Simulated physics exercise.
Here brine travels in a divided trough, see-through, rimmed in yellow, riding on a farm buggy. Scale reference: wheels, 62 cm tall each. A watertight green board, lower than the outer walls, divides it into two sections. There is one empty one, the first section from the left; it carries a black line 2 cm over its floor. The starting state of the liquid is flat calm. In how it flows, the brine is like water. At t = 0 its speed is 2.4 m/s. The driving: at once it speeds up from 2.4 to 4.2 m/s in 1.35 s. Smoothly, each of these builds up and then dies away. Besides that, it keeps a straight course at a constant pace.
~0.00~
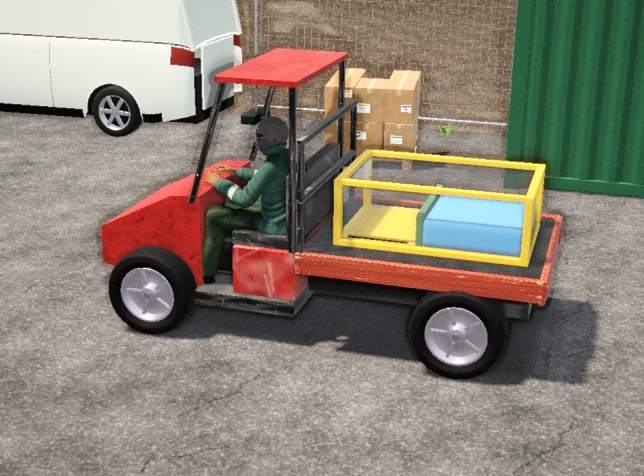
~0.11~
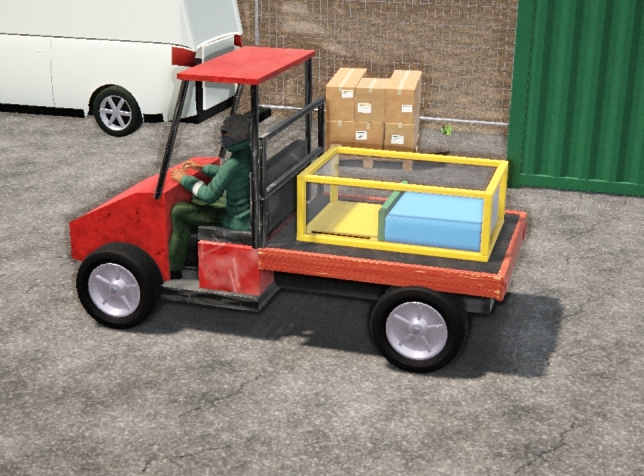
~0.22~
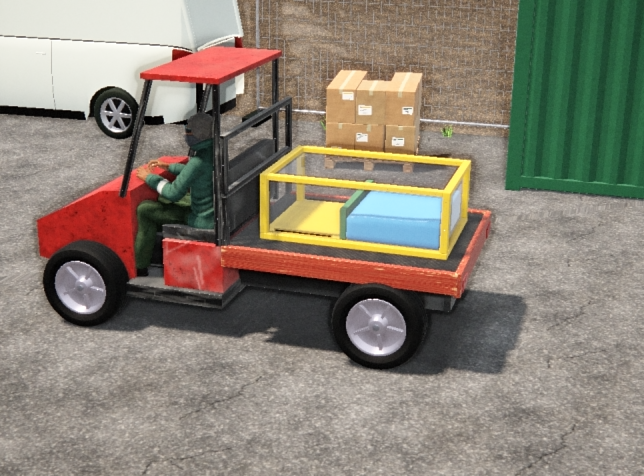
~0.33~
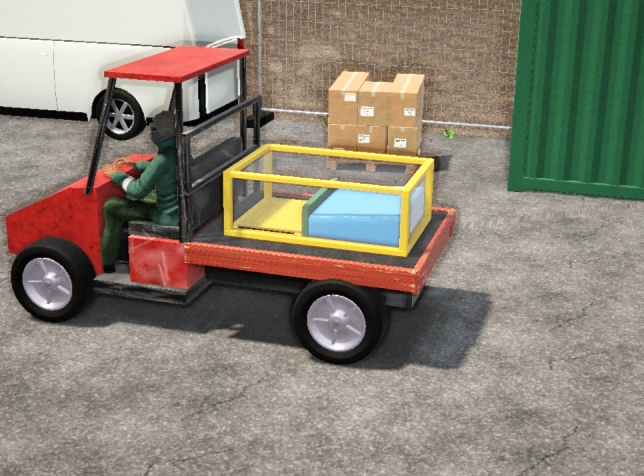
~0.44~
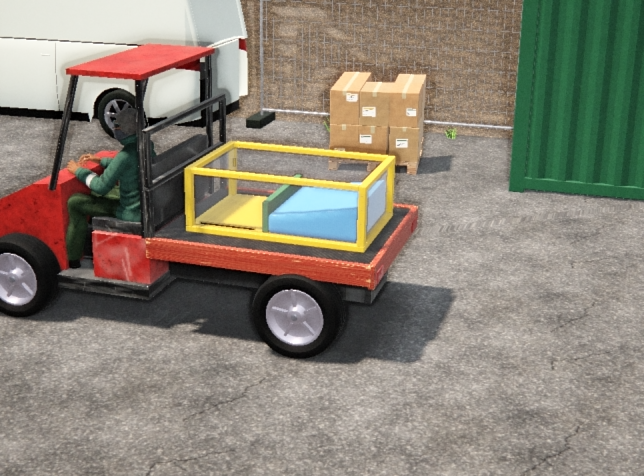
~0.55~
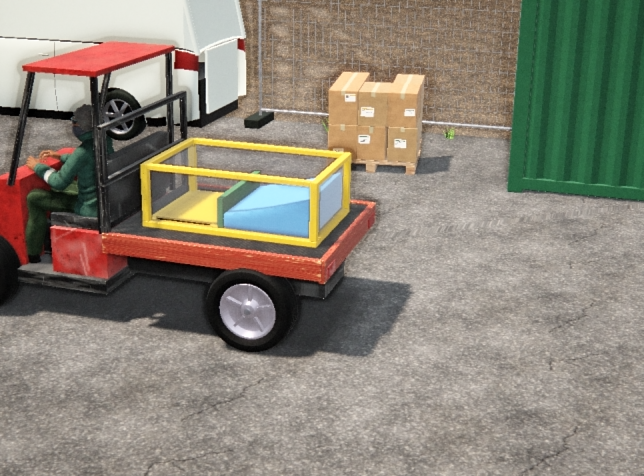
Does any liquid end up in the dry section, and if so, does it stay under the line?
No, it stays dry.
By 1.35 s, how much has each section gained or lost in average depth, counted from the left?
0, 0.
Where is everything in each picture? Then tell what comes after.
Sections from the left stand at dry, (475, 221); board top at (420, 215); the front is on the left, levels are read along the near wall; a wheel hub at (455, 340), in the first frame.
Sections from the left stand at dry, (436, 217), in the second frame.
Sections from the left stand at dry, (396, 215), in the third frame.
Sections from the left stand at dry, (357, 213), in the fourth frame.
Sections from the left stand at dry, (317, 209), in the fifth frame.
Sections from the left stand at dry, (271, 205); a wheel hub at (245, 314), in the sixth frame.
Then, 0.95 s in, left to right it is 0, 19 cm deep.
Then, 1.35 s in, left to right it is 0, 19 cm deep.
Then, 1.85 s in, left to right it is 0, 19 cm deep.
Then, 4.34 s in, left to right it is 0, 19 cm deep.
